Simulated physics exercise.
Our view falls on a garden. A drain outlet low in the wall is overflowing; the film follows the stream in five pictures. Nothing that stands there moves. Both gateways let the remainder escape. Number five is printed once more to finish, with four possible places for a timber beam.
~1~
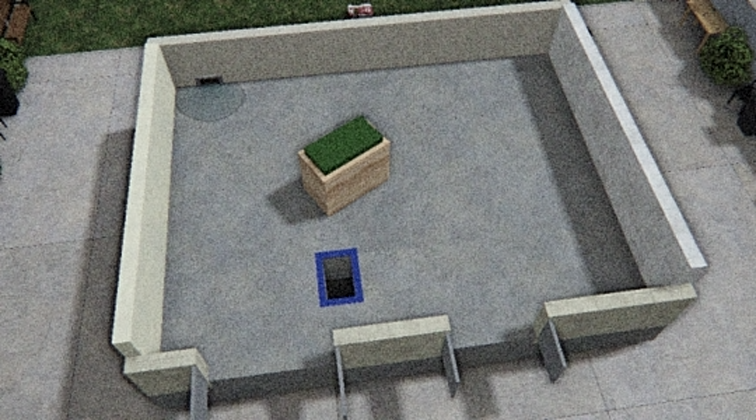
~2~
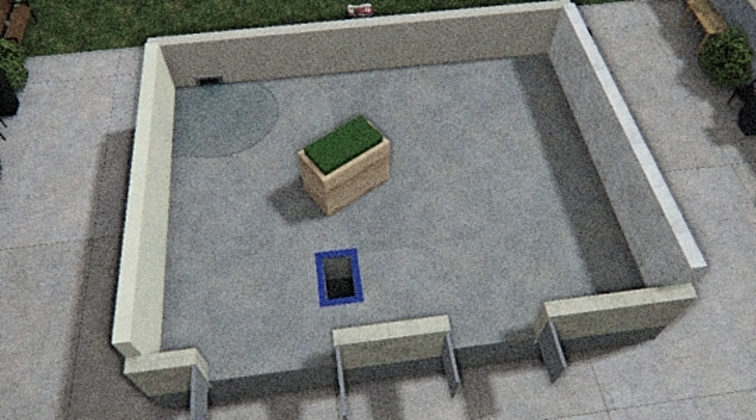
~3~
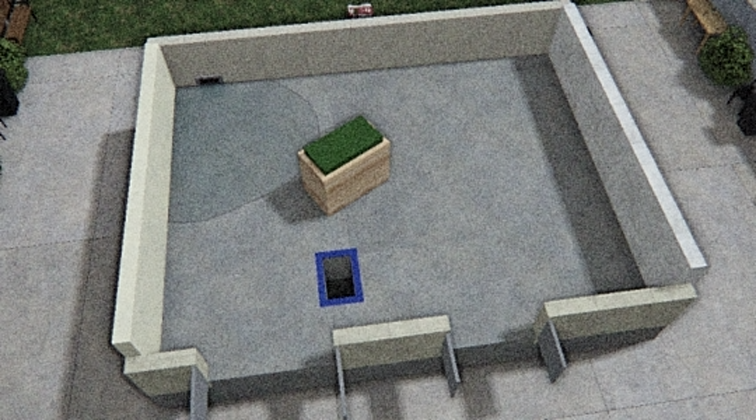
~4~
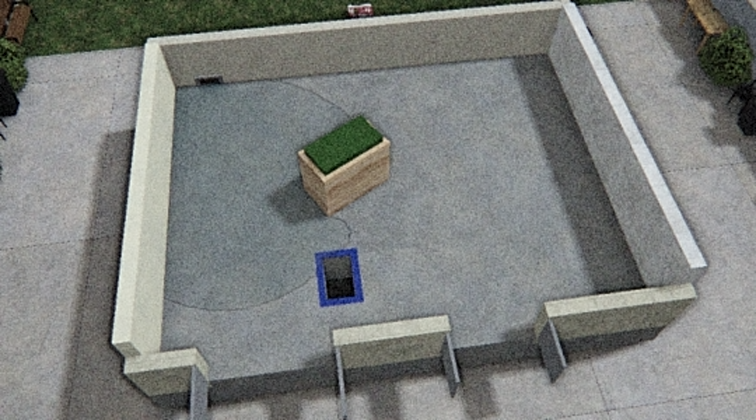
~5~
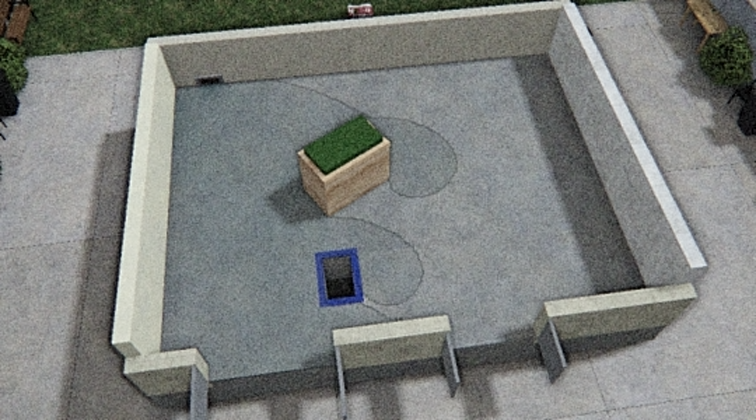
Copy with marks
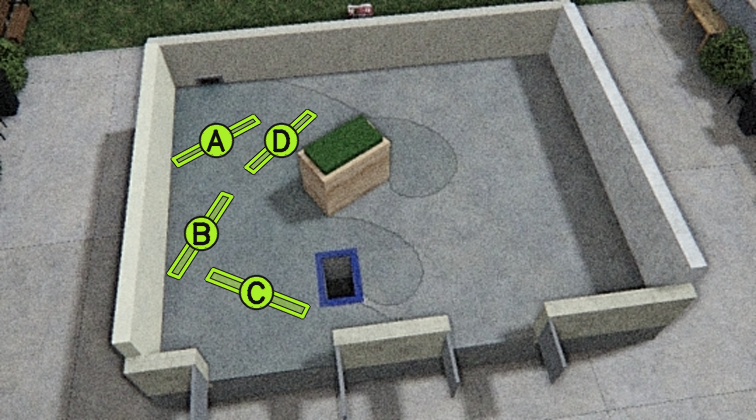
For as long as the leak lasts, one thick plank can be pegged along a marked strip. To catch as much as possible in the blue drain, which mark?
Best: C.
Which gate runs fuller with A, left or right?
More leaves on the right.
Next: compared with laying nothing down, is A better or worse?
Position A is worse.
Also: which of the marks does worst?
A.
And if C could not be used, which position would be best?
B it is.
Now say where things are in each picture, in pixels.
Outfall at (210, 80); blue drain at (339, 277); open gate at (488, 330); open gate at (273, 358); 2 % of the ground under water, visible out to (216, 115); blue drain still dry, in the first picture.
In the second picture, 7 % of the ground under water, visible out to (232, 151); blue drain still dry.
In the third picture, 16 % of the ground under water, visible out to (199, 216); blue drain still dry.
In the fourth picture, 30 % of the ground under water, visible out to (287, 290); blue drain still dry.
In the fifth picture, 44 % of the ground is wet; blue drain taking water.
In lime, A from (175, 162) to (256, 119); B from (173, 275) to (226, 195); C from (210, 274) to (305, 311); D from (249, 169) to (311, 113).
With A, about 8 % of the stream goes into the blue drain, about 86 % out by the gates.
With B, about 31 % of the stream goes into the blue drain, about 61 % out by the gates.
With C, about 54 % of the stream goes into the blue drain, about 39 % out by the gates.
With D, about 16 % of the stream goes into the blue drain, about 75 % out by the gates.
